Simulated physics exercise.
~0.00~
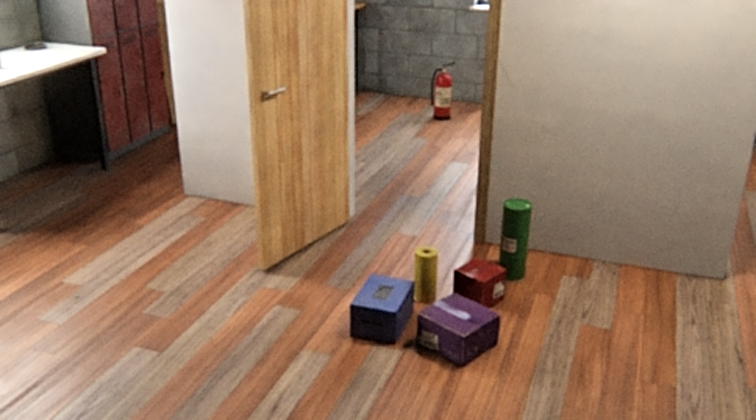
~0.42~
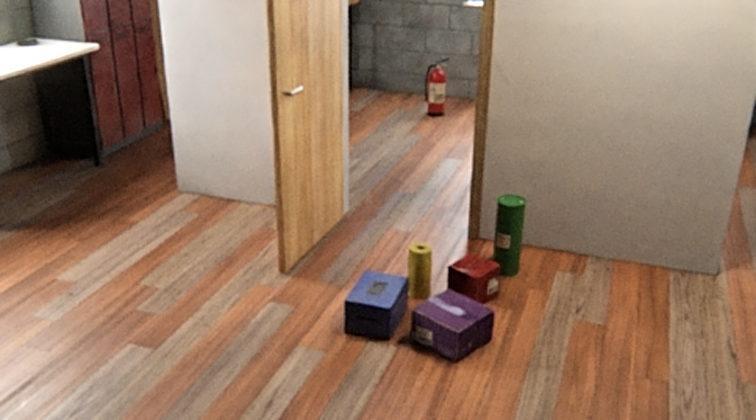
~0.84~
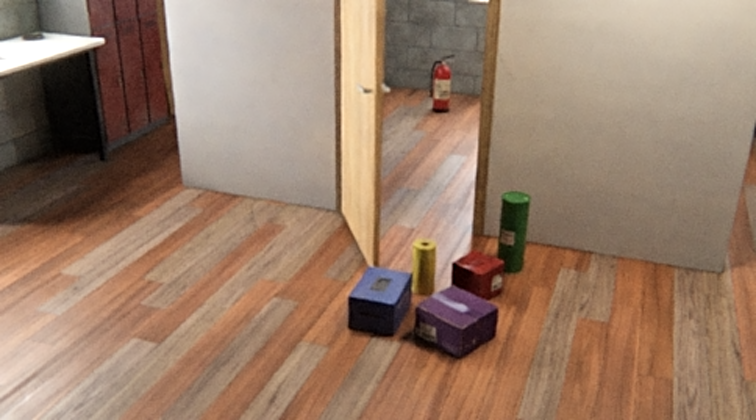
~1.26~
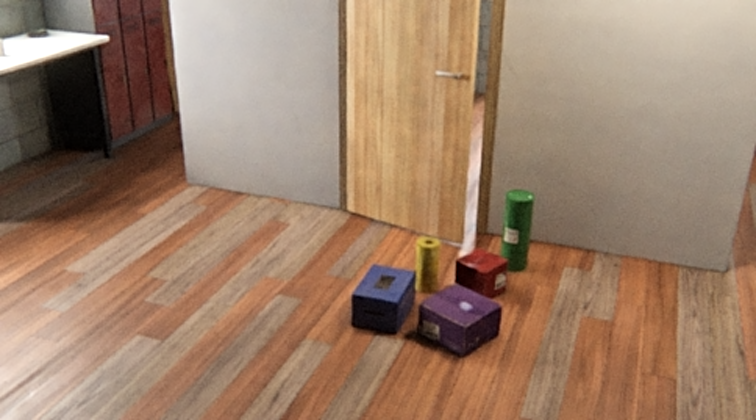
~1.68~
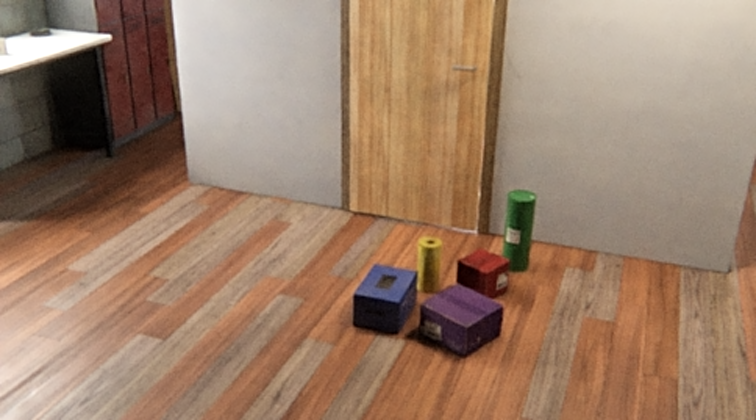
A wooden door stood wide open, with a fire extinguisher visible beyond it and blue, purple, red, yellow and green objects on the floor nearby. The door swung towards its frame and ended up shut, while the objects stayed where they were.
